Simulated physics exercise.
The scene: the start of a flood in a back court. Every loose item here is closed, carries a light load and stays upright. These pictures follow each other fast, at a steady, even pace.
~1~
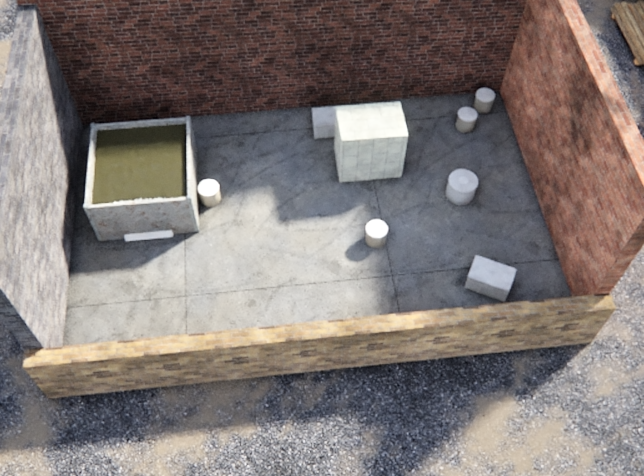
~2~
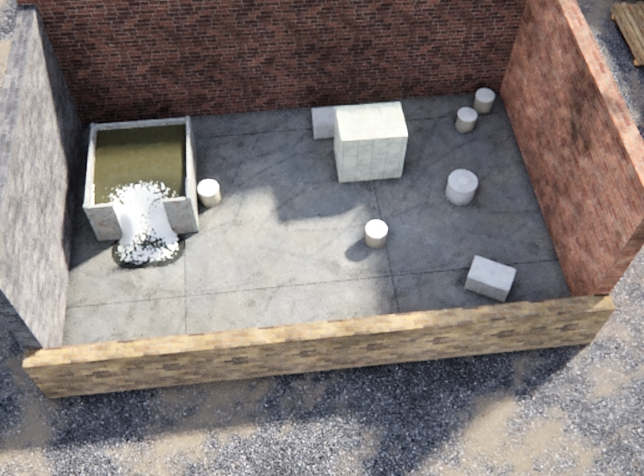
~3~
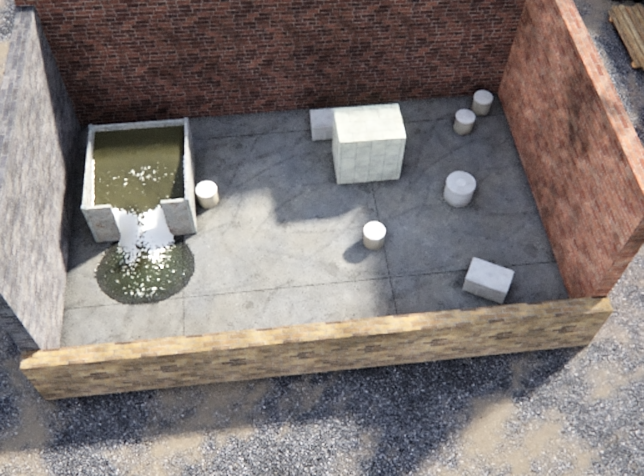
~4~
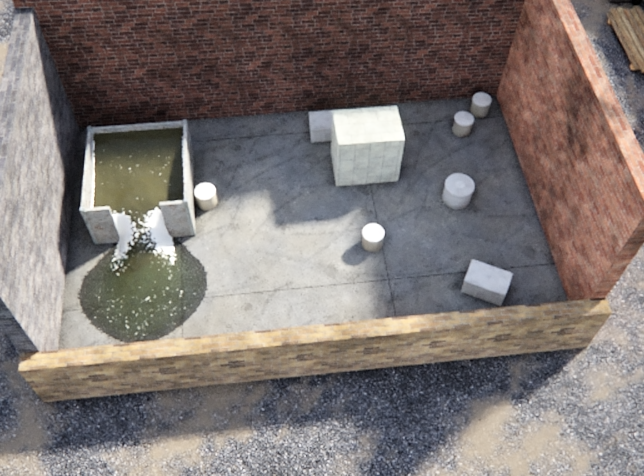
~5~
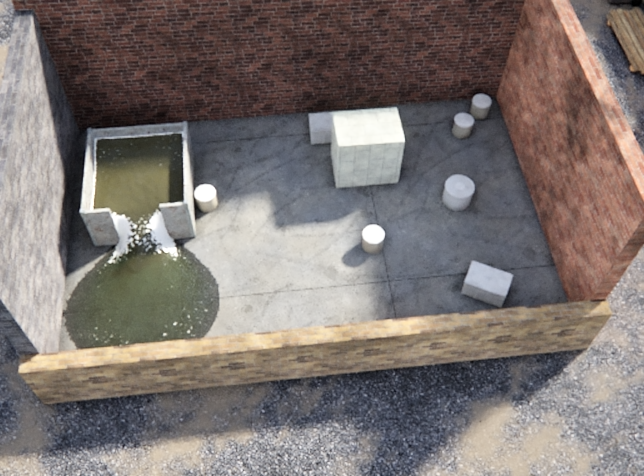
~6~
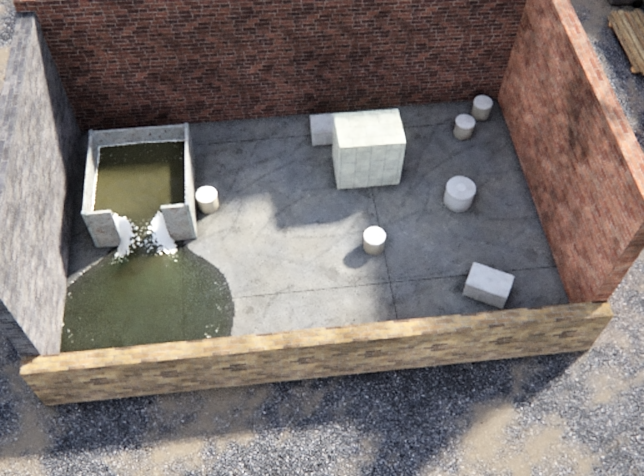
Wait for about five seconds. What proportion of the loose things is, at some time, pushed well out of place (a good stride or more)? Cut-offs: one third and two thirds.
Under one third.
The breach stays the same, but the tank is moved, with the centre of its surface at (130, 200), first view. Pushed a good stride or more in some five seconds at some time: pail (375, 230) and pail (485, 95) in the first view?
Well, one by one: Went the distance, then travelled less.
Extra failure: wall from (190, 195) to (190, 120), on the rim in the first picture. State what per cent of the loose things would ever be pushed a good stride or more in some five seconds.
It comes to some 100 per cent.
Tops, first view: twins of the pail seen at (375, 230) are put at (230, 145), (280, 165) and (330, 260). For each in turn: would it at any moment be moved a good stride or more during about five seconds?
So, in order, the copies go nowhere much, nowhere much, a long way.
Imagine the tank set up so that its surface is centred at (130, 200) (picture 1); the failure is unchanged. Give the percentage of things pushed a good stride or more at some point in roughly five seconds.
About 10 per cent.
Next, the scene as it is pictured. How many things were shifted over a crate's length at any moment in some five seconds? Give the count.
That works out to 1.
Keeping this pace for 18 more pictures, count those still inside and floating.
That number is 0.
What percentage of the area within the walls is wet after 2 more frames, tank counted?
20 %.
A moment on, 0 of 7 are well off their spots; 0 afloat.
Next, 0 of 7 are well off their spots; 0 afloat.
Later, 0 of 7 are well off their spots; 0 afloat.
In the end, 1 of 7 are well off their spots, and 1 have been at some point; 1 afloat.
